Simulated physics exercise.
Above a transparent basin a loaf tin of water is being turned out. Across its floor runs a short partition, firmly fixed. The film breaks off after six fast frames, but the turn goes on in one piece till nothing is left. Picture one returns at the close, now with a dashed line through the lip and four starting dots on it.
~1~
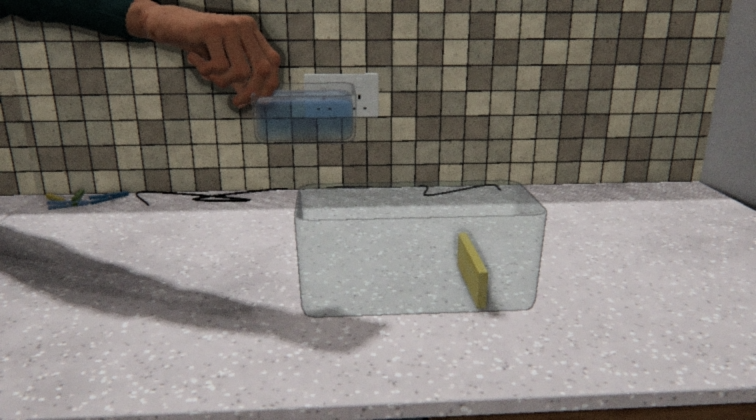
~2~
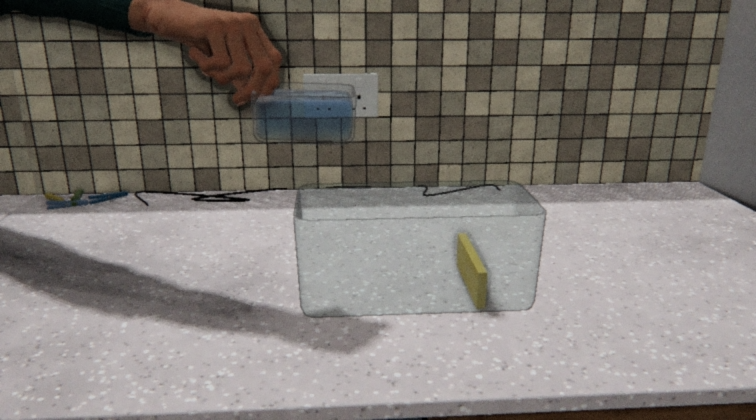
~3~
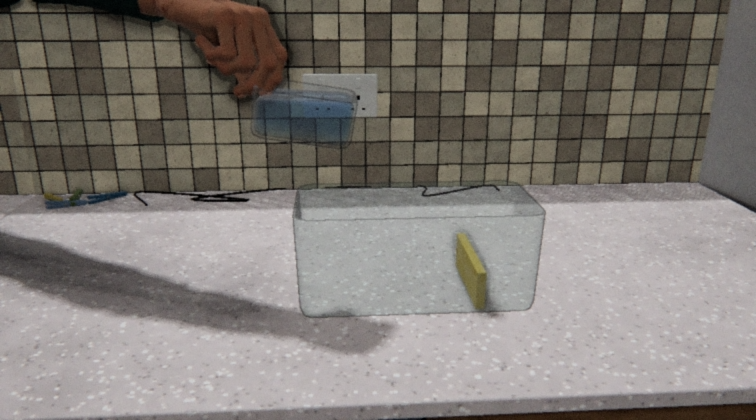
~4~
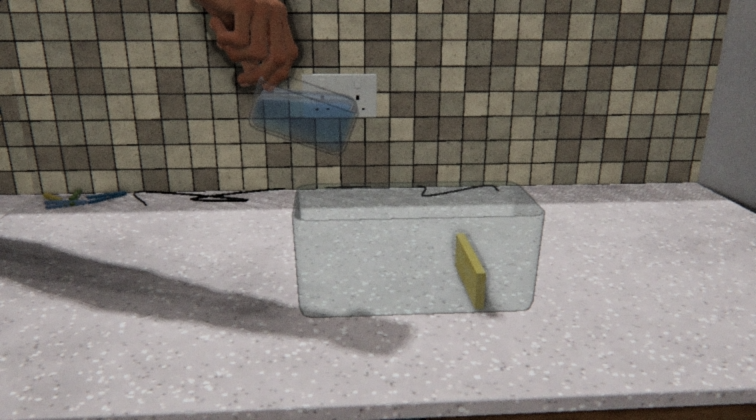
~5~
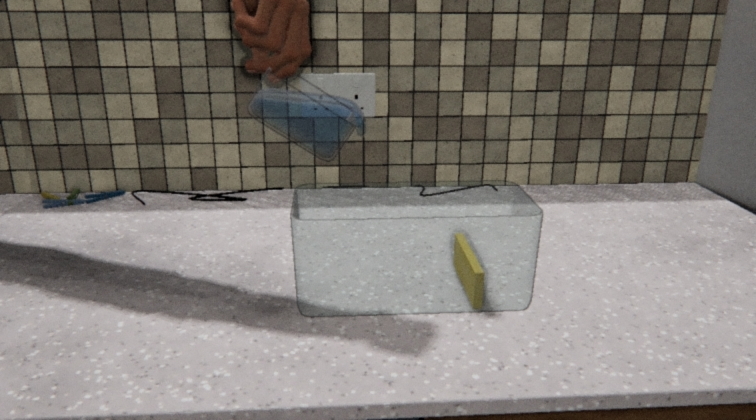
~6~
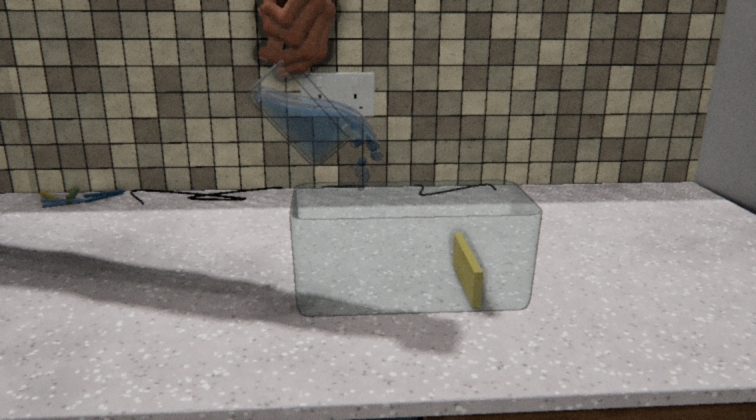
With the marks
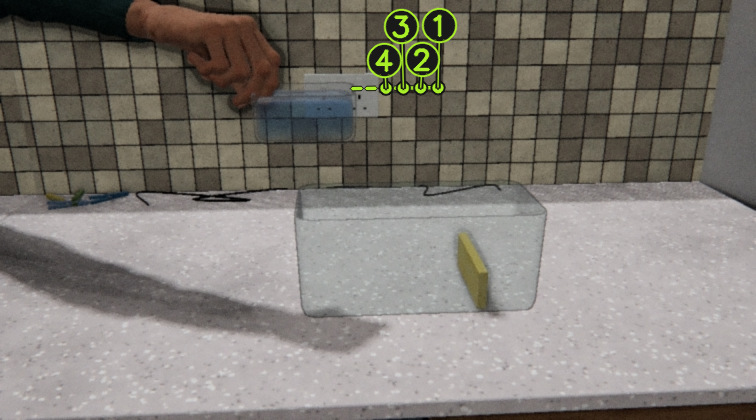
We see a hand holding a clear container of blue water above a transparent basin with a short yellow partition inside; the hand tilts the container steadily to the right, and water slips over its lip and streams downward.
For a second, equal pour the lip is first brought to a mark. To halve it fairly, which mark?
1.
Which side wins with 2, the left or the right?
More ends on the left.
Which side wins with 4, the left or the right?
The left one.
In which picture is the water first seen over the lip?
In picture 4.
On the marked copy, 1 at (437, 87); 2 at (420, 87); 3 at (403, 88); 4 at (385, 88).
With 1, about 49 % ends left of the wall and 49 % right of it.
With 2, about 74 % ends left of the wall and 25 % right of it.
With 3, about 96 % ends left of the wall and 3 % right of it.
With 4, about 95 % ends left of the wall and 4 % right of it.
